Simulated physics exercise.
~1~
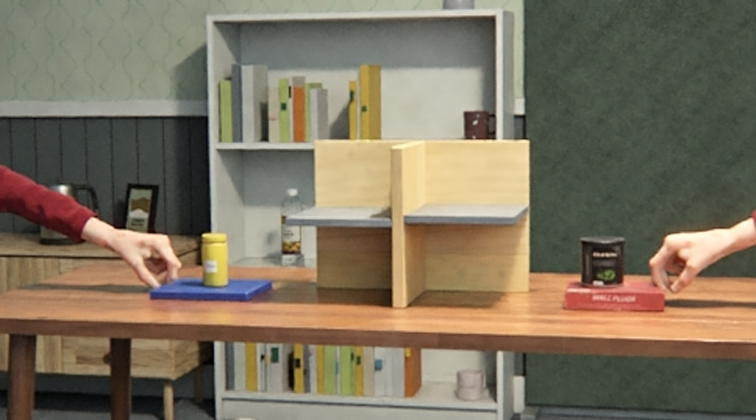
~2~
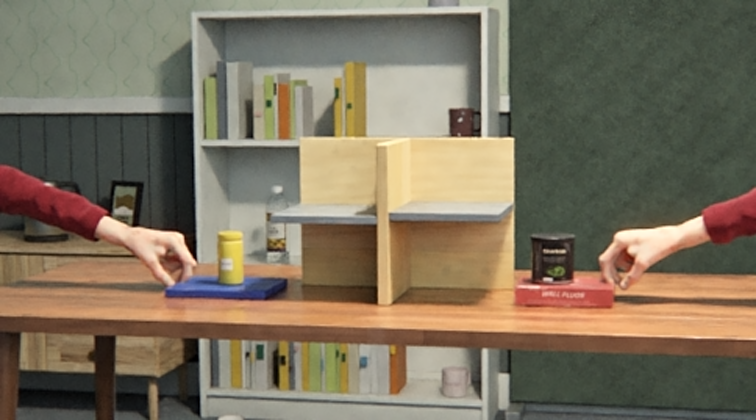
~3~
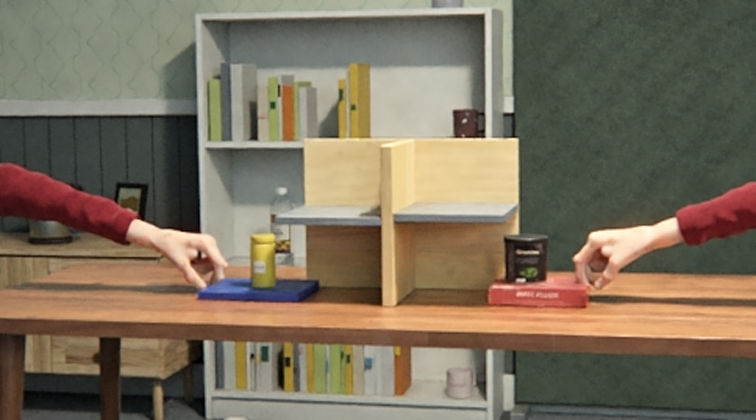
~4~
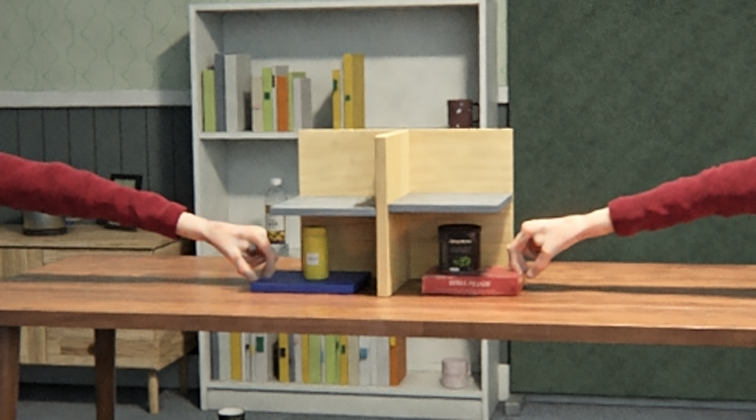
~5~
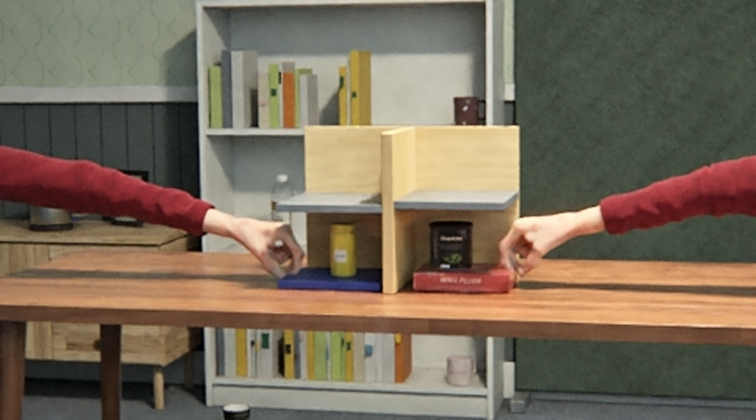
In the video, two hands push a blue tray carrying a yellow shaker rightward and a red box carrying a black tin leftward across a wooden table, until both upright containers pass untouched beneath the low grey shelves on either side of a wooden divider.
